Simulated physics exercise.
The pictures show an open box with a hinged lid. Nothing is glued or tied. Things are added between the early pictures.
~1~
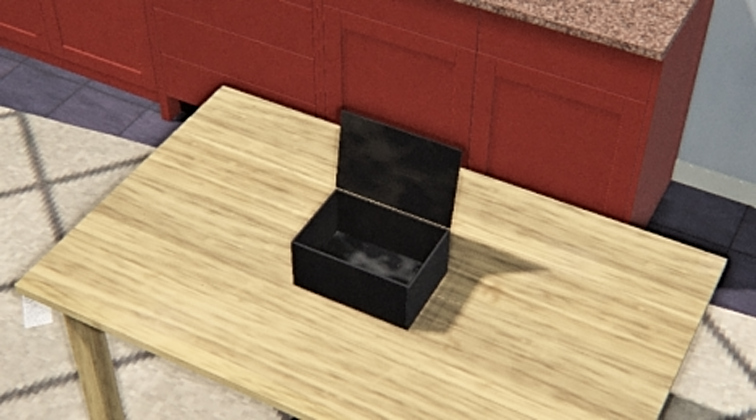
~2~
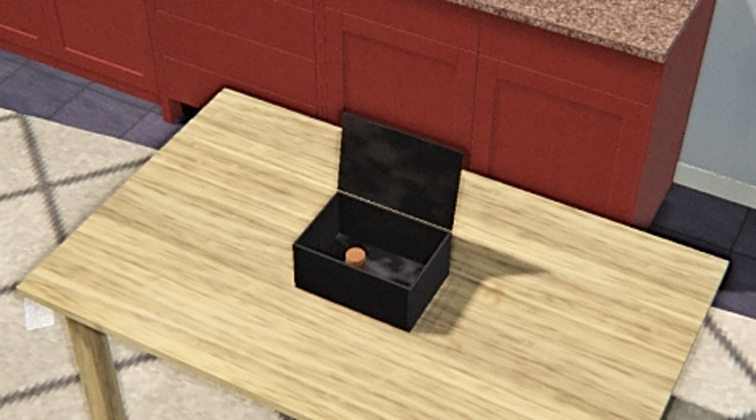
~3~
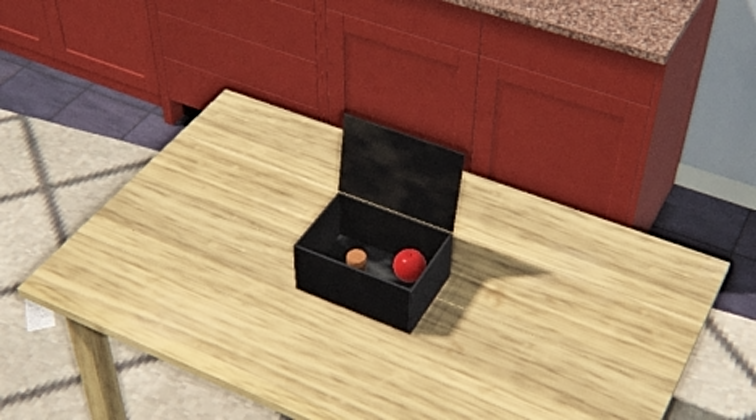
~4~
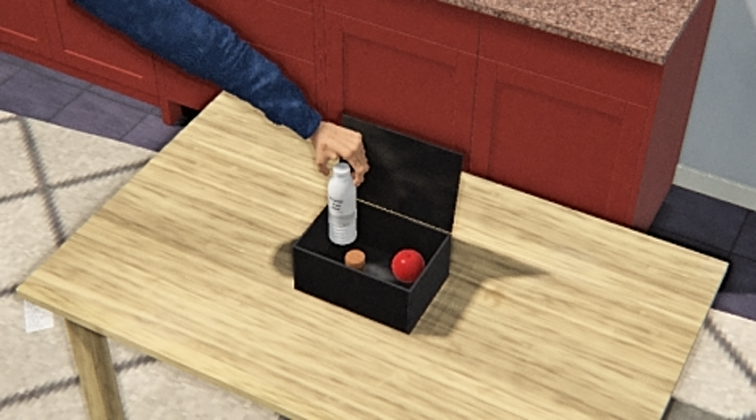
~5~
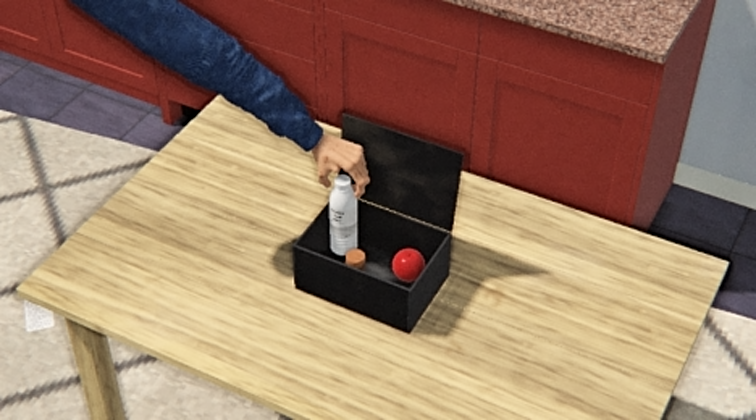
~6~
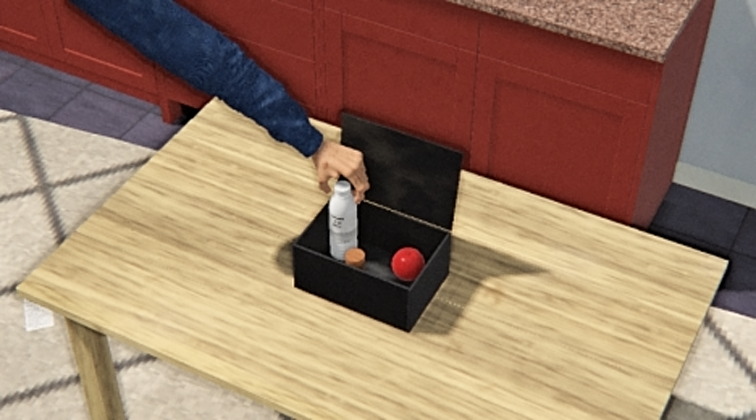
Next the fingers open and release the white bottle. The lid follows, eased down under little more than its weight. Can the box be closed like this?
It will not close.
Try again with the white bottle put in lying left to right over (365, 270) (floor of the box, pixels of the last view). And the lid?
Then it sits on the rim.
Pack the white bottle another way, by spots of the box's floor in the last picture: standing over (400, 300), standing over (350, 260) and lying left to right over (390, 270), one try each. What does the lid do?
In the first case it is held up; in the second case it is held up; in the third case it shuts flat.
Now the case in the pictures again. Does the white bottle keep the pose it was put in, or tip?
It tips.
Then, 1.20 s on from there, lid starting down.
Then, 1.80 s on from there, lid 48° above the rim; white bottle turned 11° from how it was put near (339, 224).
Then, 2.10 s on from there, lid 23° above the rim; white bottle turned 37° from how it was put near (329, 238).
Then, 3.50 s on from there, lid 16° above the rim; white bottle turned 44° from how it was put near (326, 243).
In the end, lid 16° above the rim; toppled in the box, white bottle; the other 2 unmoved. At the end, from the last picture's camera, white bottle near (326, 243).
